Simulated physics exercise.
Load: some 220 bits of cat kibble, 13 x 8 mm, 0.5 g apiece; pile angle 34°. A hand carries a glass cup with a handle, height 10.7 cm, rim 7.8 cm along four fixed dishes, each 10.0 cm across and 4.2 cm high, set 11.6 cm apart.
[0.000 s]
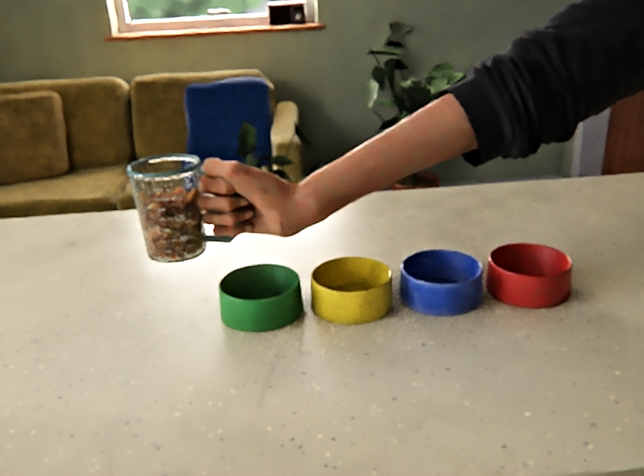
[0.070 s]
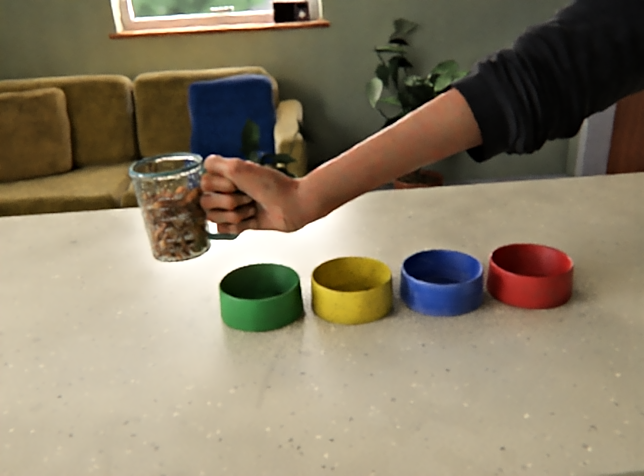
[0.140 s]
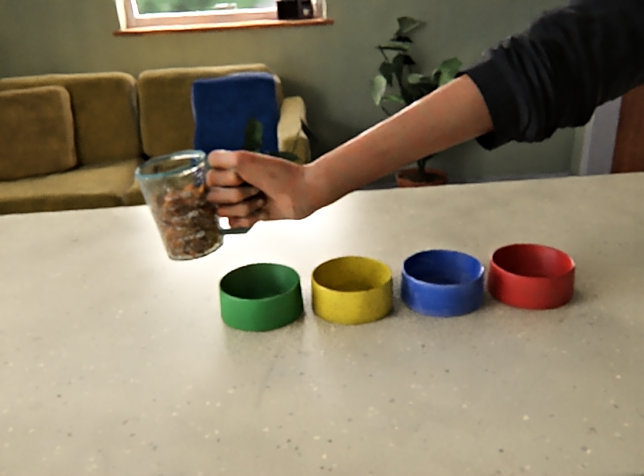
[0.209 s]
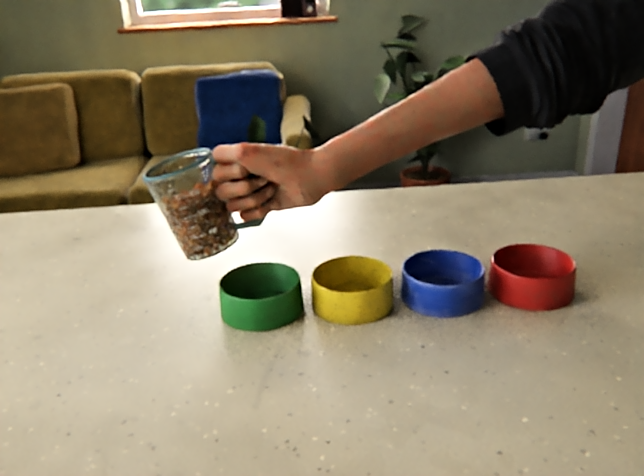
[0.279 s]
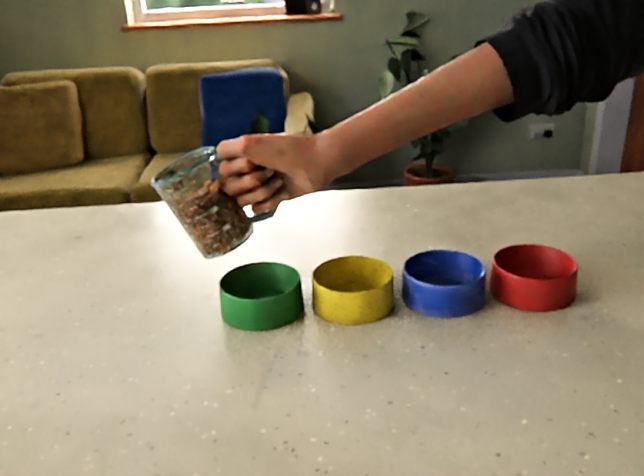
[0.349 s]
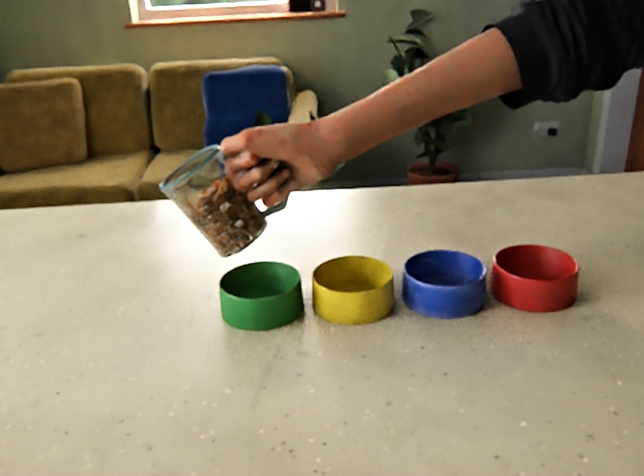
Above a pale counter, a hand moves a glass cup of brown pieces right, tilting it.
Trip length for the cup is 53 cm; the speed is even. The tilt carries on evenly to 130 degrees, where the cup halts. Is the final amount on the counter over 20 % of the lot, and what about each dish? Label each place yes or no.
Red dish: No. Blue dish: No. Green dish: No. Yellow dish: Yes. Counter: No.
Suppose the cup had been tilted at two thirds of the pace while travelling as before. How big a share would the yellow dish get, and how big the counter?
Shares: Yellow at 10; counter at 10.
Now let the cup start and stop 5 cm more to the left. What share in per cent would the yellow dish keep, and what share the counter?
The yellow dish would get 30 and the counter 30.
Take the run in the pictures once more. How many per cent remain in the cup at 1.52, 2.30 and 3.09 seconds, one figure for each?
First 5, then 0, then 0 per cent.
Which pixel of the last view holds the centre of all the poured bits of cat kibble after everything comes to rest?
Near (347, 289).
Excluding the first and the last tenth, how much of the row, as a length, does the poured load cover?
9 centimetres.
After 1.52 s, tilt 130 degrees; cup holds 5 %, green 5 %, yellow 80 %.
After 2.30 s, tilt 130 degrees; cup holds 0 %, green 5 %, yellow 85 %.
Then, at 3.09 s, tilt 130 degrees; cup holds 0 %, green 5 %, yellow 85 %.
At rest (3.4 s), red 0 %, blue 0 %, green 5 %, yellow 85 %, counter 10 %.
